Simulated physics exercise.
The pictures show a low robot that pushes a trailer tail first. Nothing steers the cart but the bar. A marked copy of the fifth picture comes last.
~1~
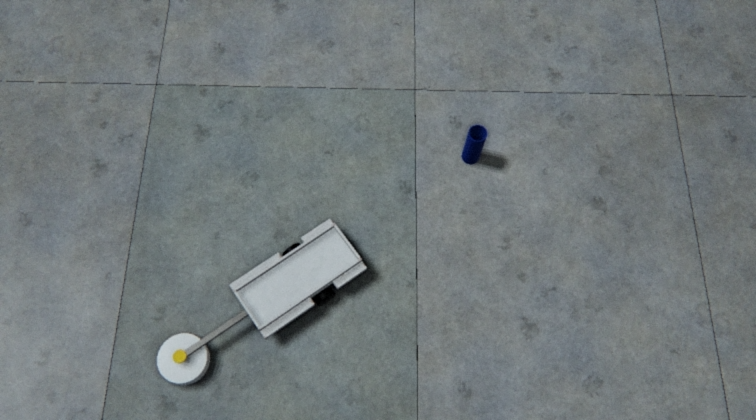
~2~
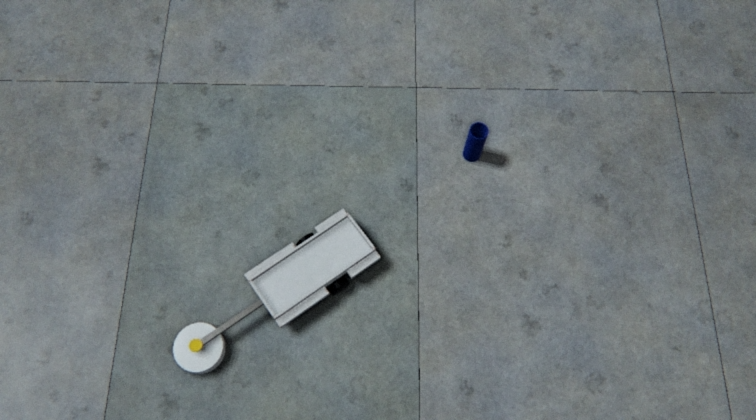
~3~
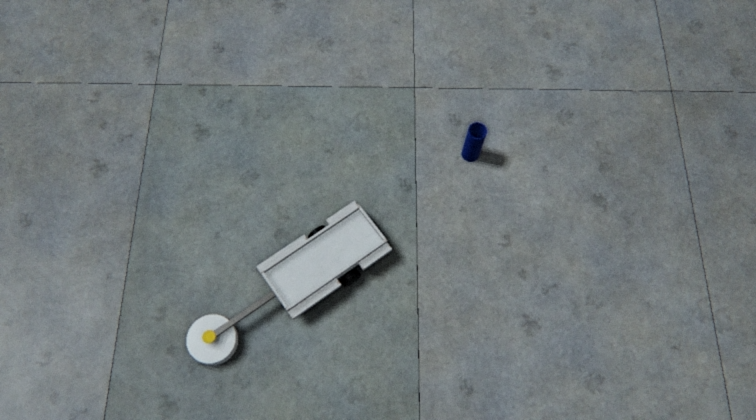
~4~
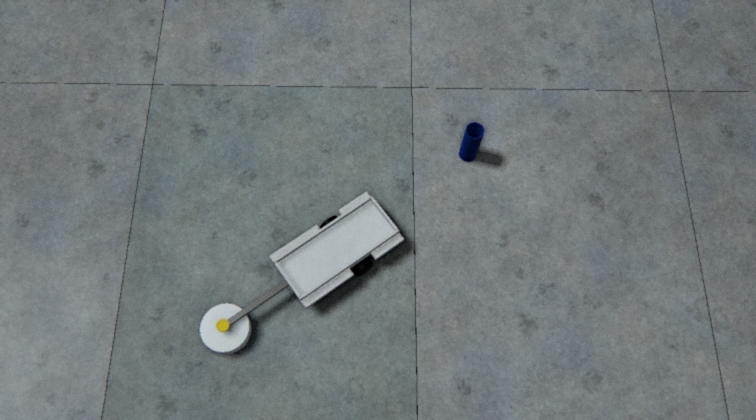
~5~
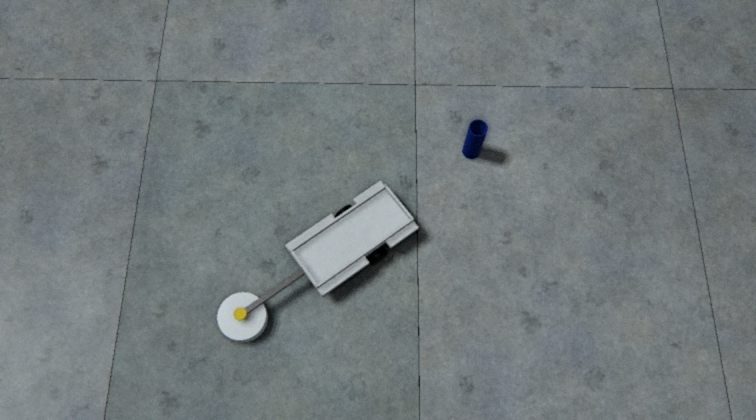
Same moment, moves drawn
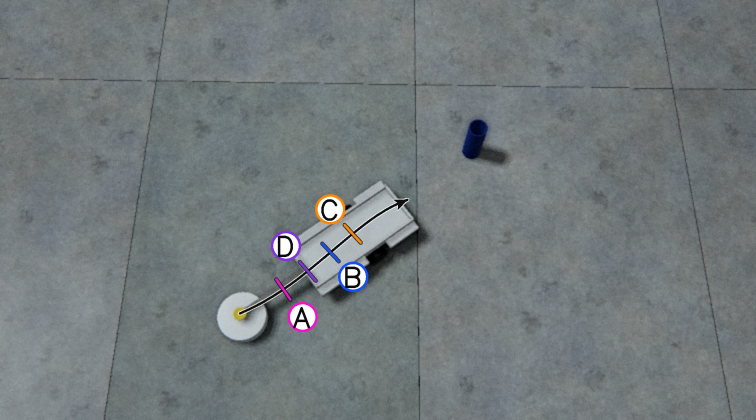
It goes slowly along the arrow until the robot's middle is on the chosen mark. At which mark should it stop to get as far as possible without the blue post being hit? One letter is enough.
At D, and not beyond.
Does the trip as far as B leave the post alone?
No.
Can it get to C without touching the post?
No.
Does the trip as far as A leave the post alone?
Yes.
On the marked copy, A at (283, 289); B at (330, 252); C at (353, 234); D at (308, 271); the route from (240, 314) via (330, 252) to (408, 200).
Following D. Soon after the start, robot (267, 304), cart (373, 222).
Later, robot (290, 289), cart (393, 207).
In the end, robot (309, 275), cart (411, 193); nothing has been touched.
As for the rest, A is safe but short; B is too far, the post has been hit; C is too far, the post has been hit.
